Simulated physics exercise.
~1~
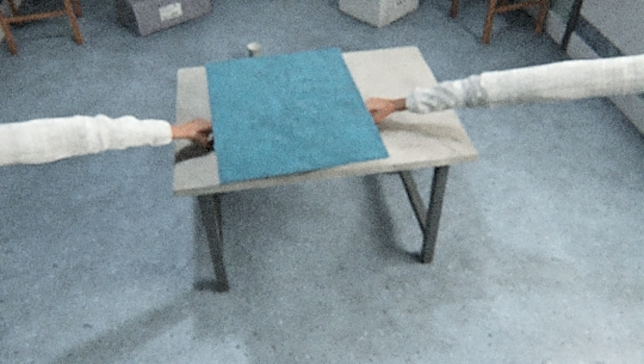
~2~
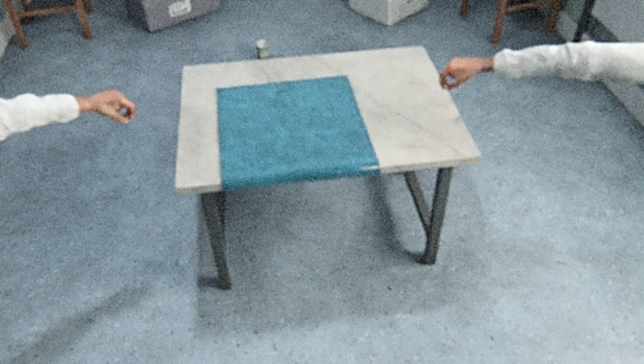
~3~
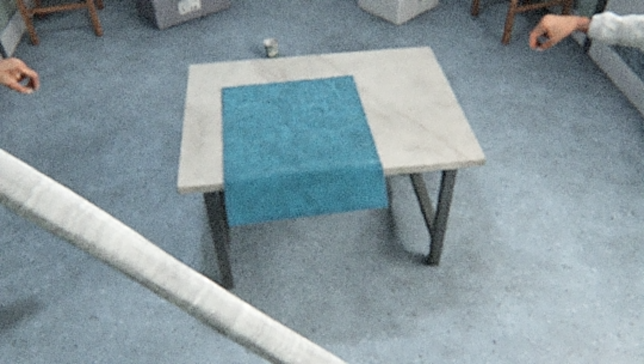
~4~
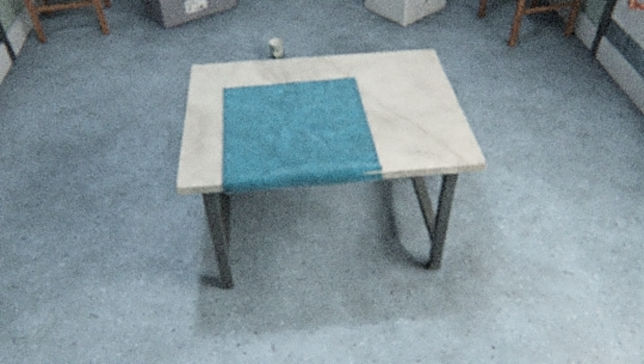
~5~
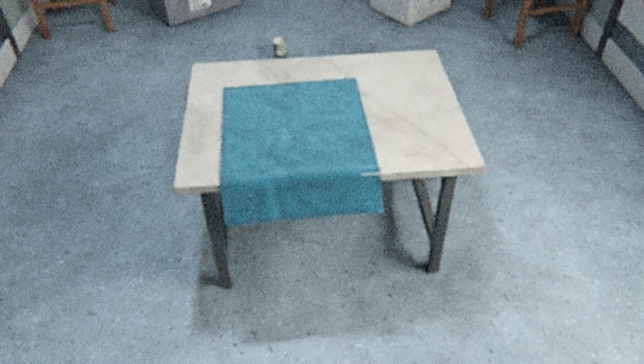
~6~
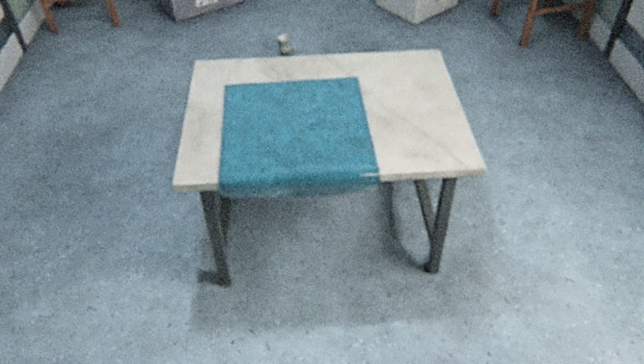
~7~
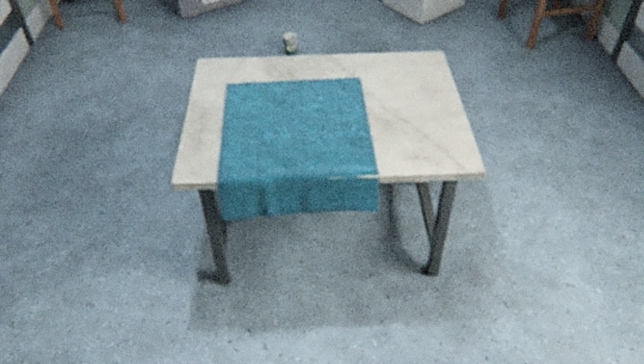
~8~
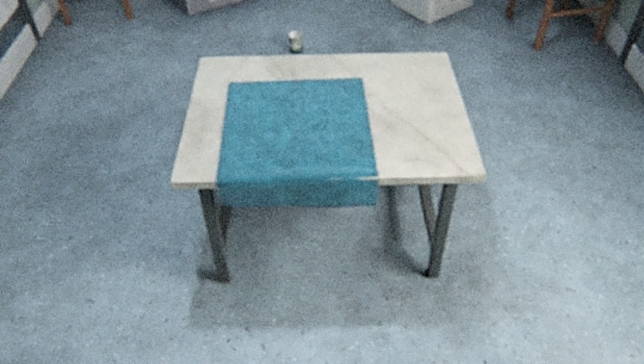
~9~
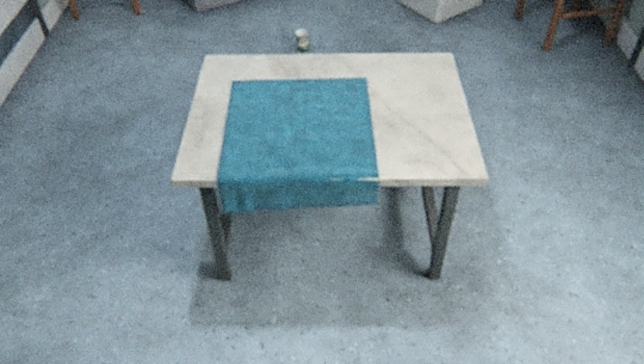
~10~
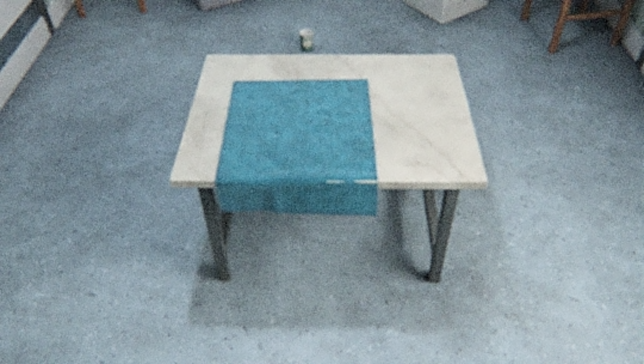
In a room with a bluish-grey floor, two hands let go of a teal scarf laid flat on a pale table and drew away to either side. Its front end dropped over the edge and swung a little, but the scarf stayed on, mostly on top.
